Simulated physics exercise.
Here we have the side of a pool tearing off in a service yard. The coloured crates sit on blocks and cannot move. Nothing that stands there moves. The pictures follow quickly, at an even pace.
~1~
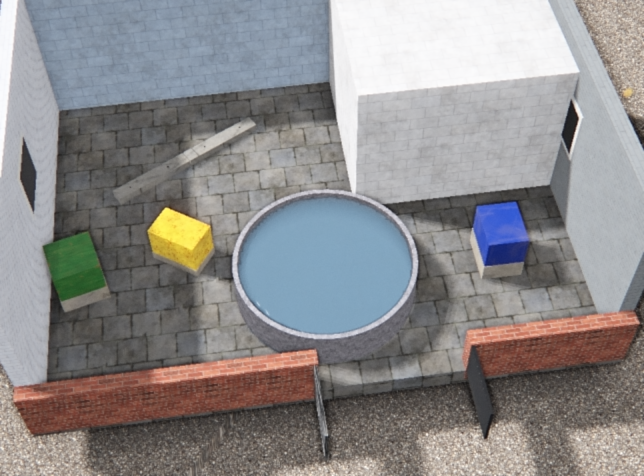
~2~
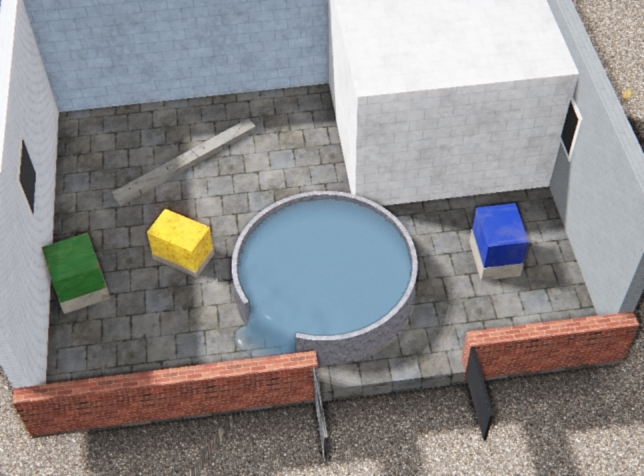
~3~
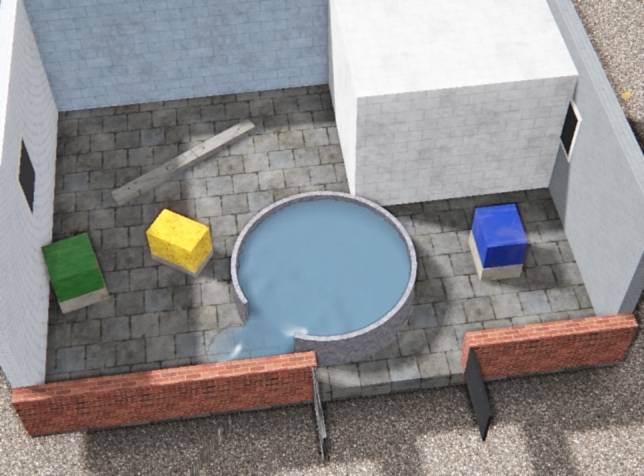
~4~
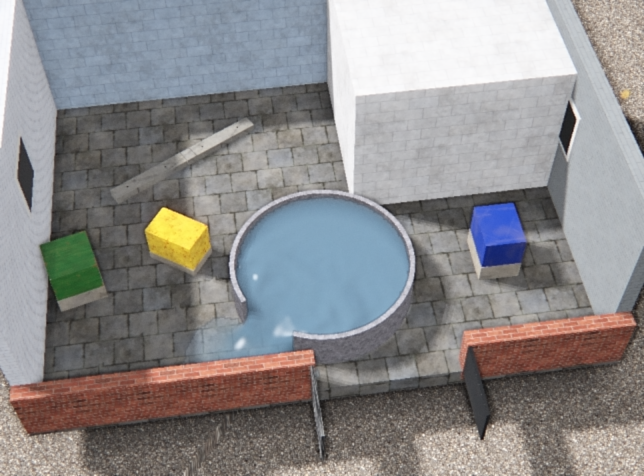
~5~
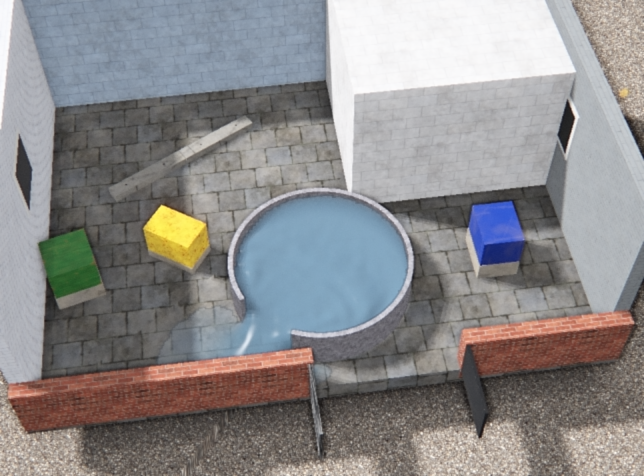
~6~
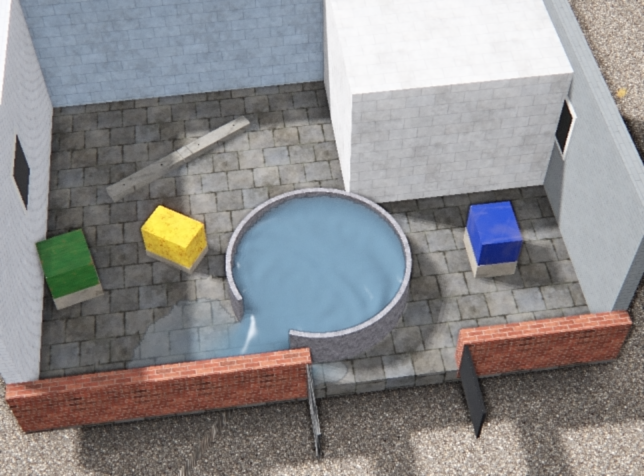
Round pool in a walled paved yard splitting open at its front left side, water pouring out and spreading left across the paving.
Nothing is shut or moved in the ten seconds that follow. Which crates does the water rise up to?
The green crate gets wet; the blue crate stays dry; the yellow crate gets wet.
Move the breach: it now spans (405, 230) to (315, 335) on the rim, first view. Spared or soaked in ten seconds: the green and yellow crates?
My reading: The green crate is spared, the yellow crate is spared.
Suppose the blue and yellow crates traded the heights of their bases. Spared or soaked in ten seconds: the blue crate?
In short: Blue keeps dry.
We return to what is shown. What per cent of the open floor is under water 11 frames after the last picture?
Roughly 20 per cent.
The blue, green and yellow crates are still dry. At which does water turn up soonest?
First comes the green one.
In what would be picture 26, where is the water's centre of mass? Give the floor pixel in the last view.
Close to (238, 306).
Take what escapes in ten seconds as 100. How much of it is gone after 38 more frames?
Roughly 70 per cent.
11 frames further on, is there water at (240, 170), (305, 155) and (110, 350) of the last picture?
One after the other: Not flooded, no water, awash.
A moment on, water covers 15 % of the floor; the green crate not reached, the blue crate not reached, the yellow crate not reached.
Next, water covers 20 % of the floor; the green crate water round its plinth, the blue crate not reached, the yellow crate not reached.
Then, water covers 35 % of the floor; the green crate water round its plinth, the blue crate not reached, the yellow crate water round its plinth.
Later, water covers 50 % of the floor; the green crate water round its plinth, the blue crate water round its plinth, the yellow crate water round its plinth.
In the end, water covers 75 % of the floor; the green crate was topped, the blue crate stayed above the water, the yellow crate was topped.
